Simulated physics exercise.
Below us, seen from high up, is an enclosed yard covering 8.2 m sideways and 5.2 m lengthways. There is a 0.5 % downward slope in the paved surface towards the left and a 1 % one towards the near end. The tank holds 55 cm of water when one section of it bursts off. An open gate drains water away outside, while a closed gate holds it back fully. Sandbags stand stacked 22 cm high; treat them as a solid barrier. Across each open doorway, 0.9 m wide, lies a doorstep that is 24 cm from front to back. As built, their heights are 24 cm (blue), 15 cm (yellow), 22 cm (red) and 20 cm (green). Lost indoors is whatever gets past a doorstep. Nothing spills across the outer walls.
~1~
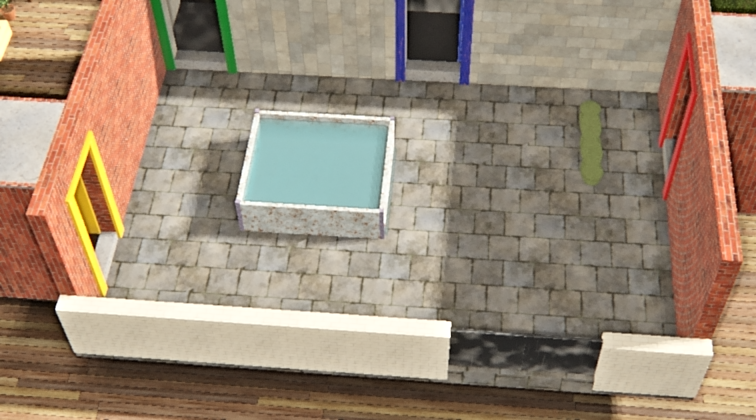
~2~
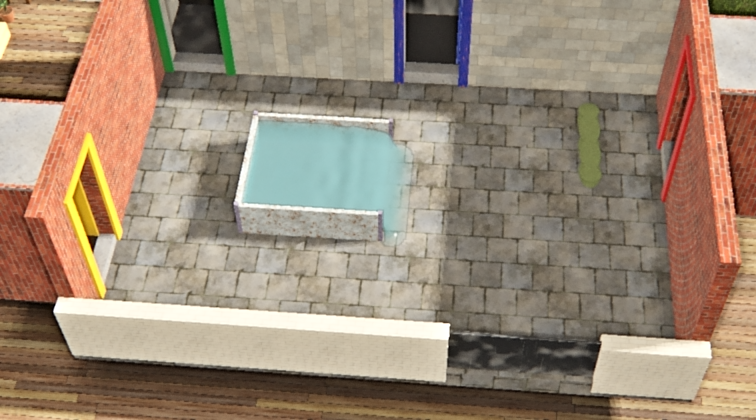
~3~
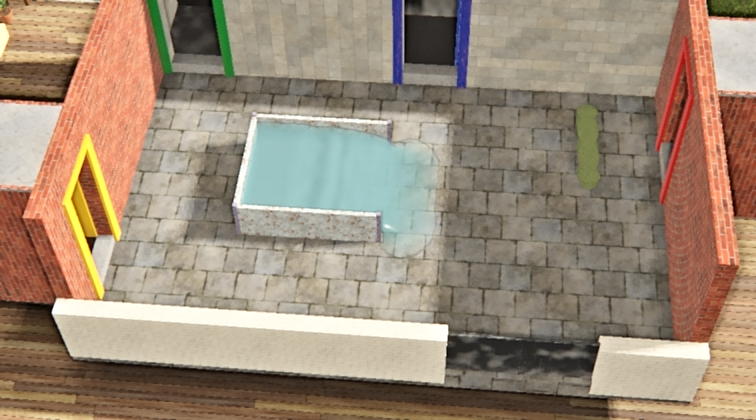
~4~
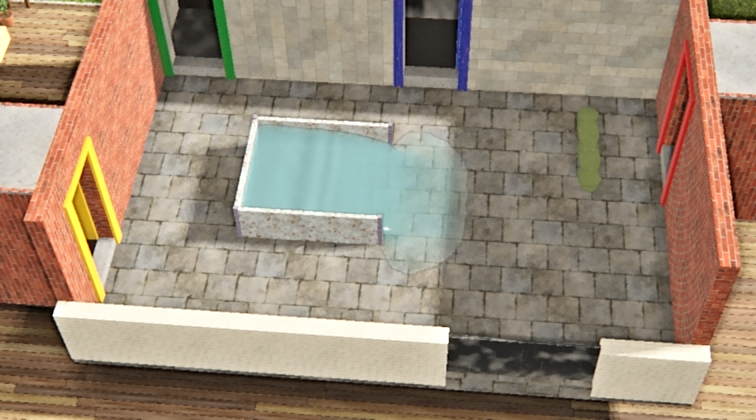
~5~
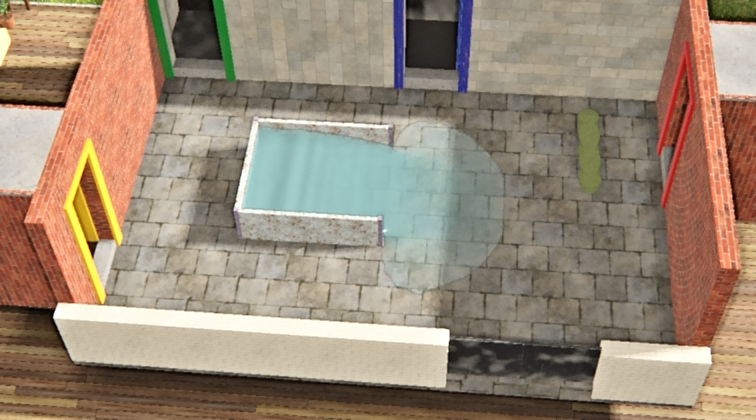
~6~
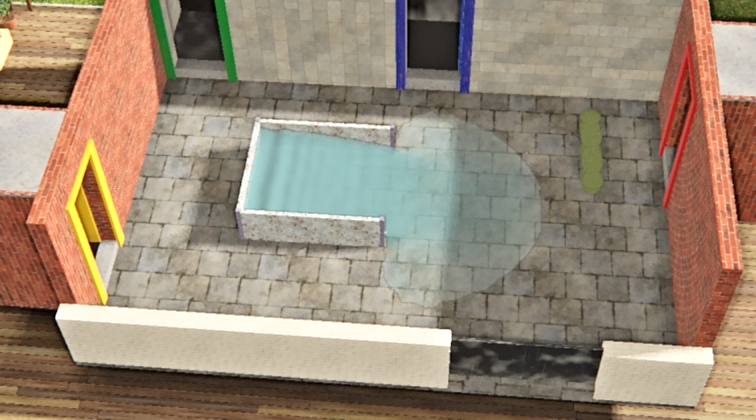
A walled tank in a paved yard loses its right side, and water spreads rightward.
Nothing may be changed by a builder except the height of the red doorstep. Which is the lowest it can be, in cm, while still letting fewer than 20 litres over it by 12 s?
No lower than about 8 cm.
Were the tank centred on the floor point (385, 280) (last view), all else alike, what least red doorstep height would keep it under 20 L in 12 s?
Near 11.0 cm.
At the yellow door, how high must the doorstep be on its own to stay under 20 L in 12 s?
Yellow would need about 7.5 cm on its own.
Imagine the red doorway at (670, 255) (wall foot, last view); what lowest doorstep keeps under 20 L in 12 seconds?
It needs about 18 cm.
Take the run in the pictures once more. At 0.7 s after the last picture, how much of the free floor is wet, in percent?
Roughly 35 percent of the floor.
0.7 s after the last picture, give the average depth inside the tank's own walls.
I'd put it near 31 cm.
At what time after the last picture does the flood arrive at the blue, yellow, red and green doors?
For blue it's 0.9 s, for yellow 7.5 s, for red 1.0 s, and for green 7.0 s.
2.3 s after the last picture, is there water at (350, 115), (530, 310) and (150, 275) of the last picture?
Status: Clear / submerged / clear.
Then, 0.7 s after the last picture water covers 35 % of the floor, deepest (23 cm) near (398, 225); it has not reached the red door.
Then, 2.3 s after the last picture water covers 50 % of the floor, deepest (34 cm) near (673, 367); 8 cm at the red door, 0 litres in over its 22 cm doorstep.
Then, 11.3 s after the last picture water covers 95 % of the floor, deepest (12 cm) near (93, 339); 3 cm at the red door, 0 litres in over its 22 cm doorstep.
At the red door as built, the water peaked near 14 cm, 4.9 s after the last picture.
Run again over the same 12 s with other heights there, 27 litres in over 7 cm, 9 litres over 9.5 cm. The limit of 20 litres is kept from about 8 cm up.
